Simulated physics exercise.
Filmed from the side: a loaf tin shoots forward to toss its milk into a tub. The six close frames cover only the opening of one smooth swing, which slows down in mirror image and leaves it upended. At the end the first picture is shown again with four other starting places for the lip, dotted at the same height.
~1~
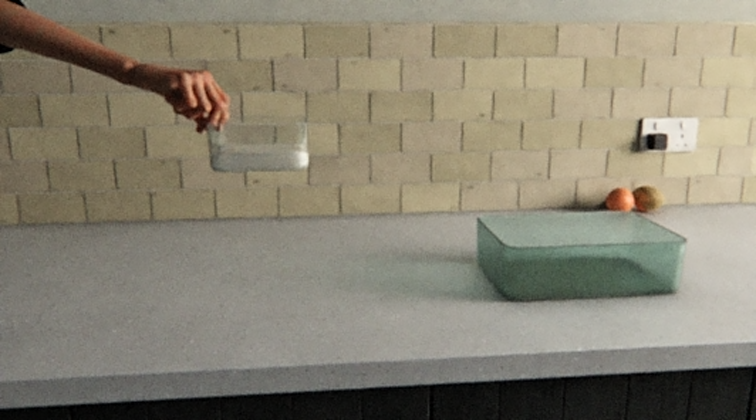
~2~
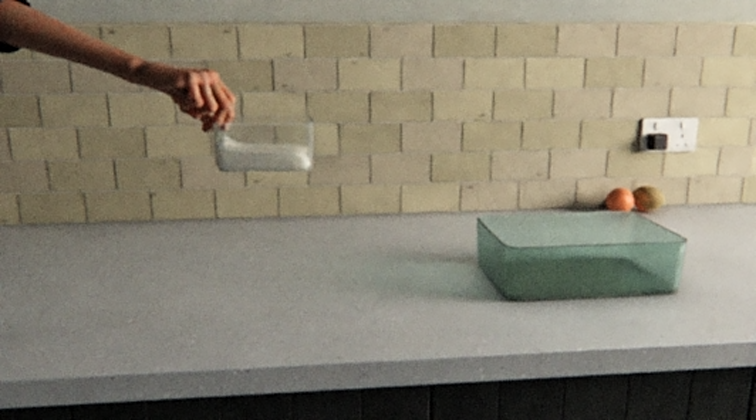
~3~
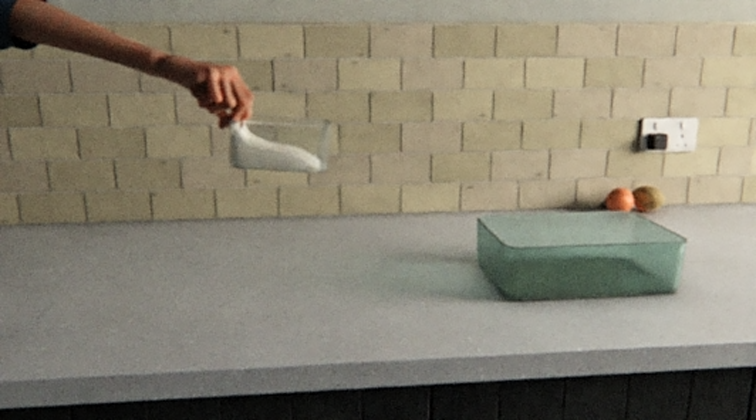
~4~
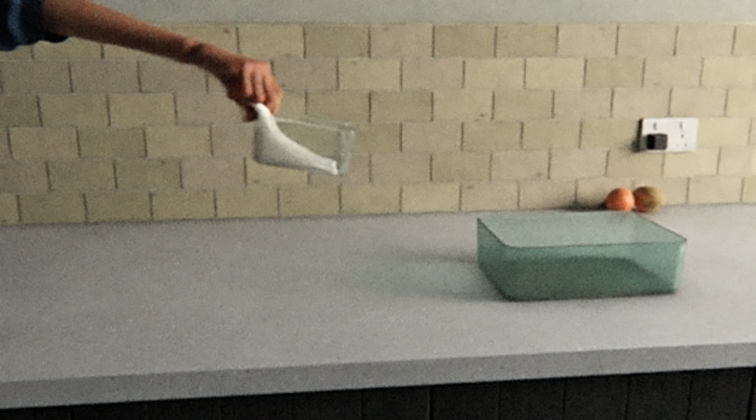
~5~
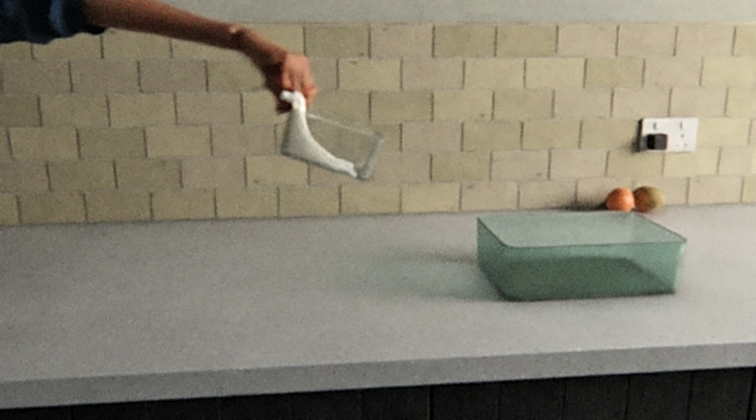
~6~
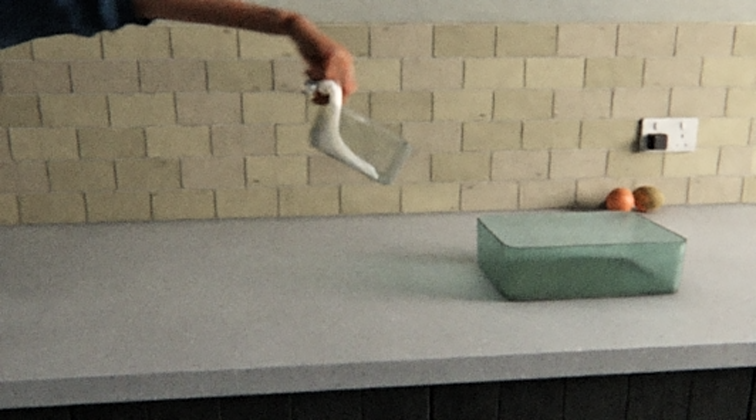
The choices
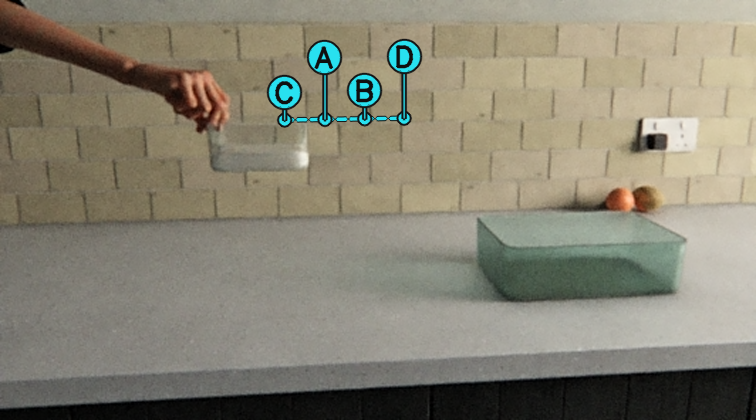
At the start, a hand at the upper left holds a clear container of milk level above a grey counter, left of an empty-looking green tub. The hand moves right, the milk surging up the container's left side, then tilts it right-end down as milk curls over the rim by the fingers.
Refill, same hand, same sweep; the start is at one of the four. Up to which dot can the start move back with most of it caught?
It is C.
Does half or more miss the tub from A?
No, that is safe.
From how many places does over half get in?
All of the four.
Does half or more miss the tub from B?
No, that is safe.
In cyan, A at (324, 119); B at (364, 118); C at (284, 120); D at (404, 118).
Choosing A, about 71 % lands in the tub, 13 % falls short and 16 % goes beside or beyond.
Choosing B, about 83 % lands in the tub, 8 % falls short and 9 % goes beside or beyond.
Choosing C, about 66 % lands in the tub, 24 % falls short and 10 % goes beside or beyond.
Choosing D, about 65 % lands in the tub, 3 % falls short and 31 % goes beside or beyond.
